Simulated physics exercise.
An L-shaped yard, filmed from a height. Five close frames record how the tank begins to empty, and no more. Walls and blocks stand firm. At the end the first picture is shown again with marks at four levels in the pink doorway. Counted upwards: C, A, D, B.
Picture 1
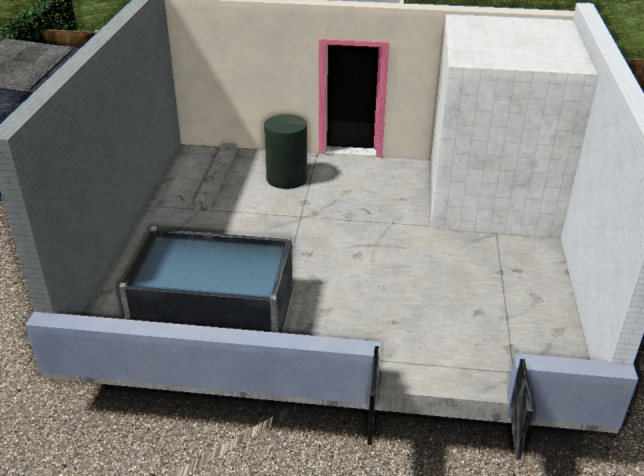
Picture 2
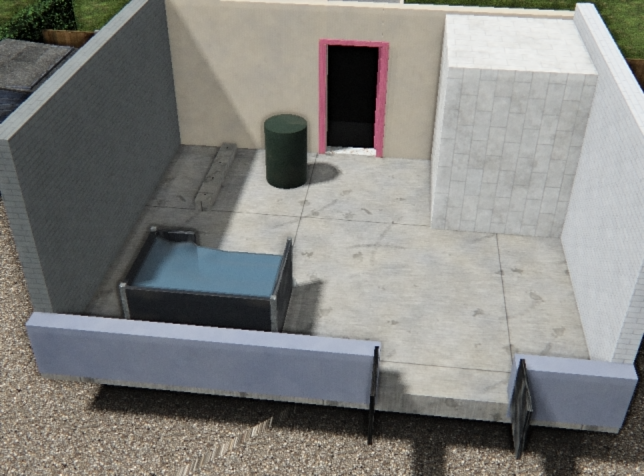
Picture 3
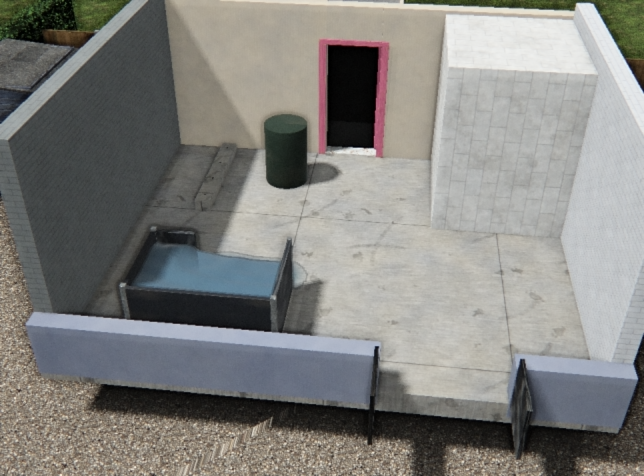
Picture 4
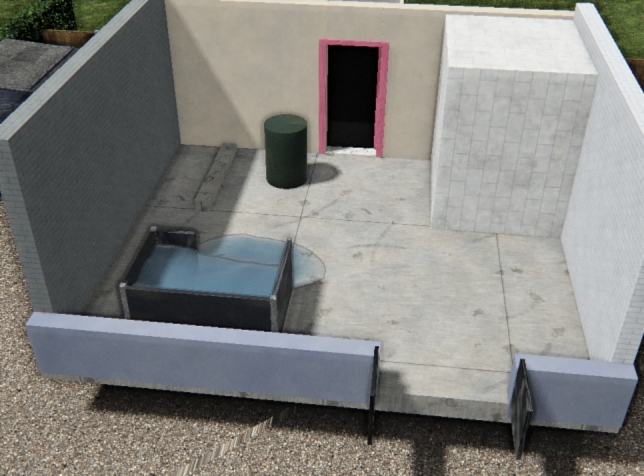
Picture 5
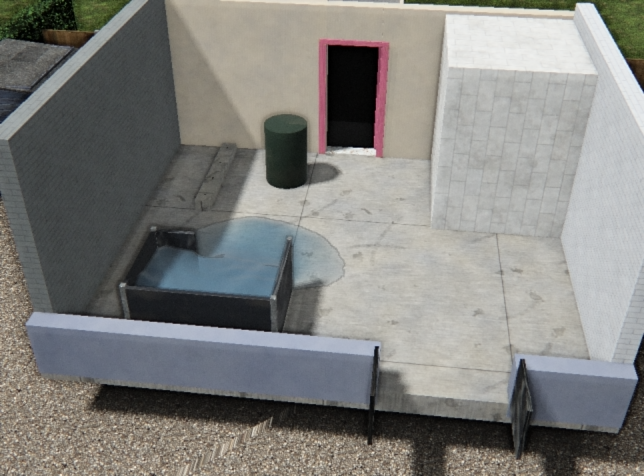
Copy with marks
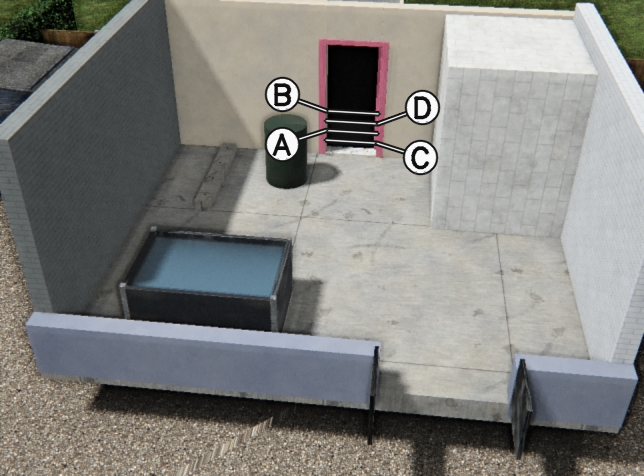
A tank in a walled yard opens at the back and water spreads across the ground.
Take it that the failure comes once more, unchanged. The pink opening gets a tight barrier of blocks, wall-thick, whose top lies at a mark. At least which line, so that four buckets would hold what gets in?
C.
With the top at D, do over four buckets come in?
No, that is safe.
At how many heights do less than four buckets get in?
All four.
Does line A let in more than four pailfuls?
No.
On the marked copy, A at (351, 132); B at (352, 112); C at (351, 141); D at (351, 122); from the bottom up C, A, D, B.
Choosing A, nothing gets over.
Choosing B, nothing gets over.
Choosing C, a splash gets over, under a bucket.
Choosing D, nothing gets over.
